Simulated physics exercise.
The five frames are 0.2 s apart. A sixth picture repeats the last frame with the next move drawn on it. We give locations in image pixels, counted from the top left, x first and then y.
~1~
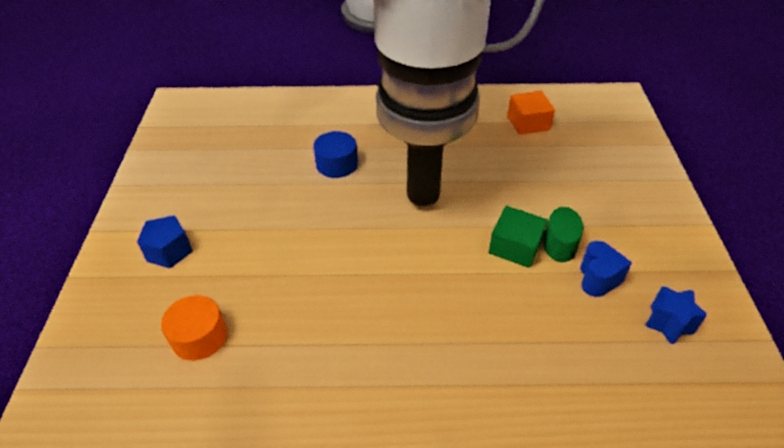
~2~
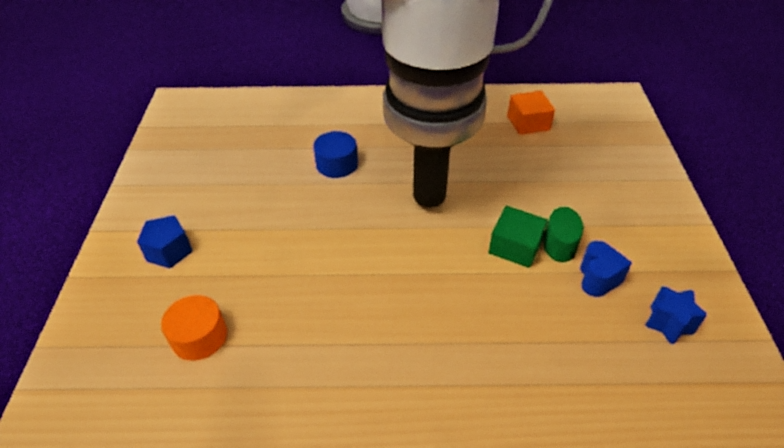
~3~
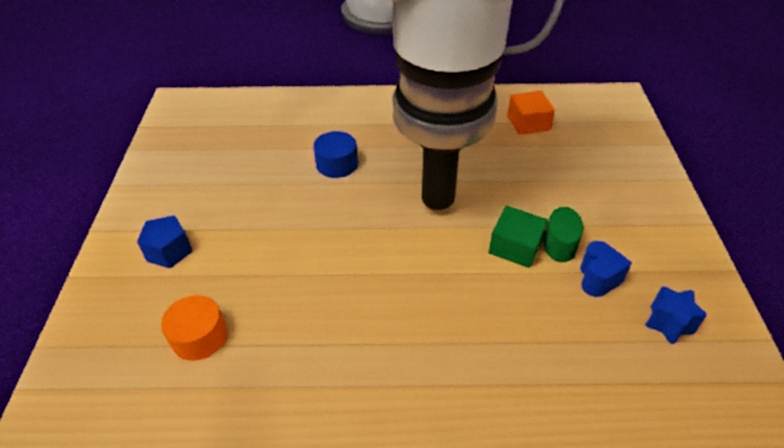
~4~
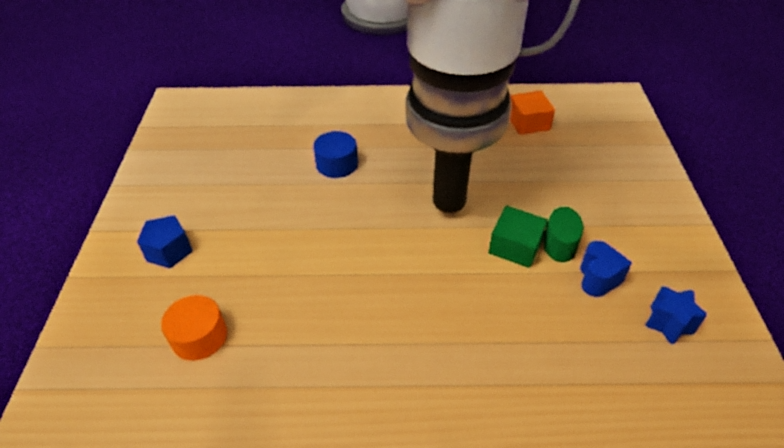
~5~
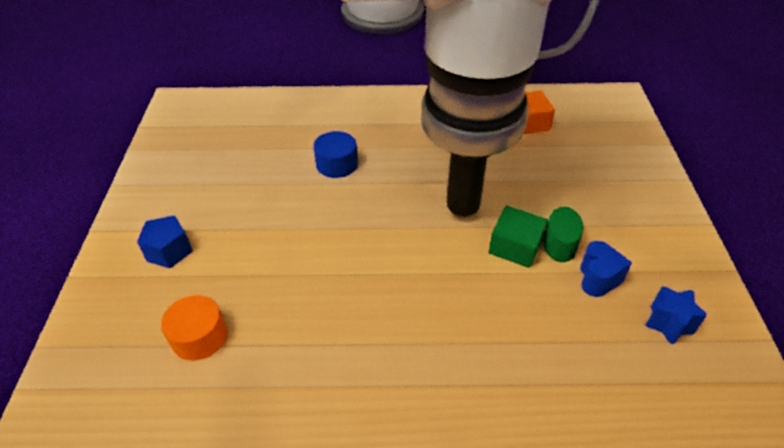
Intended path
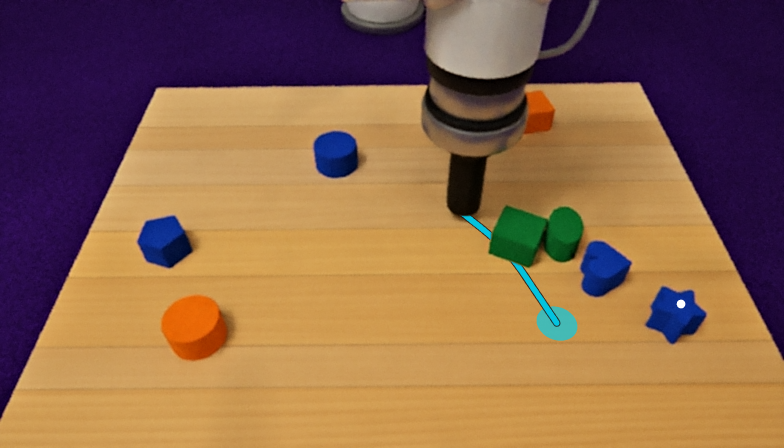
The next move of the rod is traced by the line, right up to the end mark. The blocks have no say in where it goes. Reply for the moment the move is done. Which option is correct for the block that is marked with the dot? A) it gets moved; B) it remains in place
B: It remains in place.
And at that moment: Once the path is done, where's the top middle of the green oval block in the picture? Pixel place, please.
Somewhere near (598, 226).
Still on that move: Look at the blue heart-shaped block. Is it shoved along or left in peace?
The blue heart-shaped block is moved.
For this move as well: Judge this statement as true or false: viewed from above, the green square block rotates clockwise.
Verdict: False.
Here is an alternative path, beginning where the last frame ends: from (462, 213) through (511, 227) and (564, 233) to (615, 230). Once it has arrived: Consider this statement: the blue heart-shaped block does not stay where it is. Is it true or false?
That claim is true.
Path on the board, from (462, 213) through (498, 242) and (527, 279) to (557, 323); the dot is on the blue star.
What follows on the original path. One third of the way, rod (500, 236); green square block (545, 237), turned 20° anticlockwise; green oval block (584, 227); blue heart-shaped block (610, 261).
Two thirds of the way, rod (530, 273); green square block (570, 247), turned 45° anticlockwise; green oval block (598, 226), turned 15° anticlockwise; blue heart-shaped block (618, 263), turned 30° clockwise.
At the end, rod (559, 316); green square block (570, 247), turned 45° anticlockwise; green oval block (598, 226), turned 15° anticlockwise; blue heart-shaped block (618, 263), turned 30° clockwise; blue star in place.
